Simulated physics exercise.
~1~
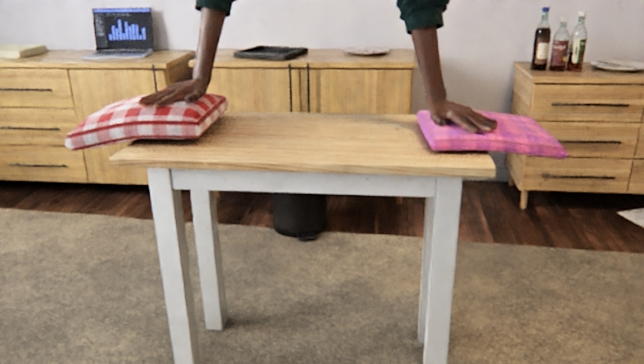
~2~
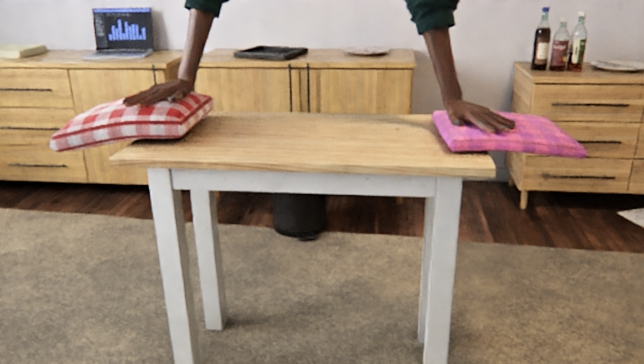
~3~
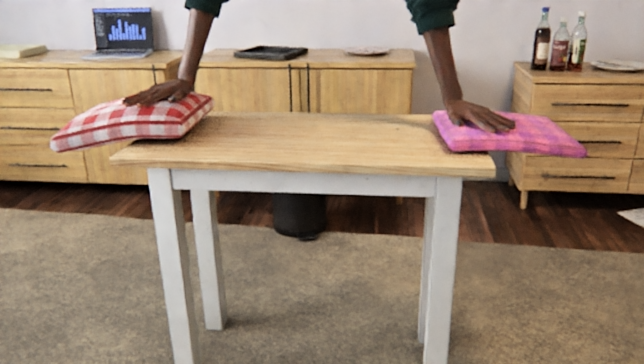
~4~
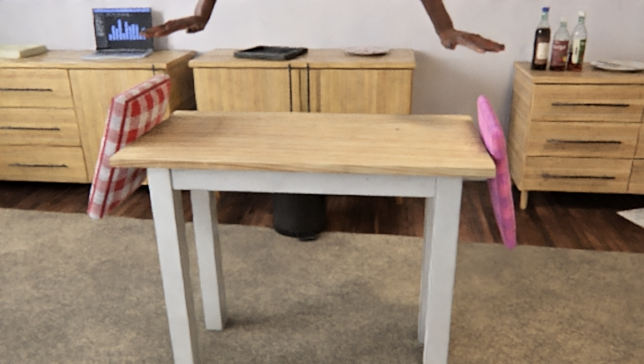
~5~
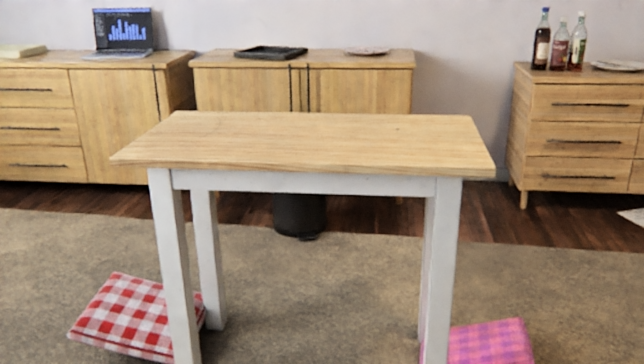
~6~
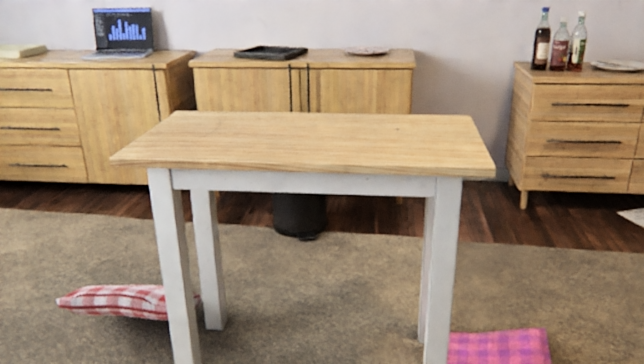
At the start, two hands press down on a red checked cushion at the left end of a small wooden table with white legs and a pink plaid seat pad at the right end. The hands slide them outwards, the cushion to the left and the pad to the right, until both jut past the edges. They rest there briefly under the palms. Then the hands let go and lift away, and both tip steeply over the ends. They drop to the carpet, the cushion ending on the left and the pink pad on the right, leaving the tabletop bare.
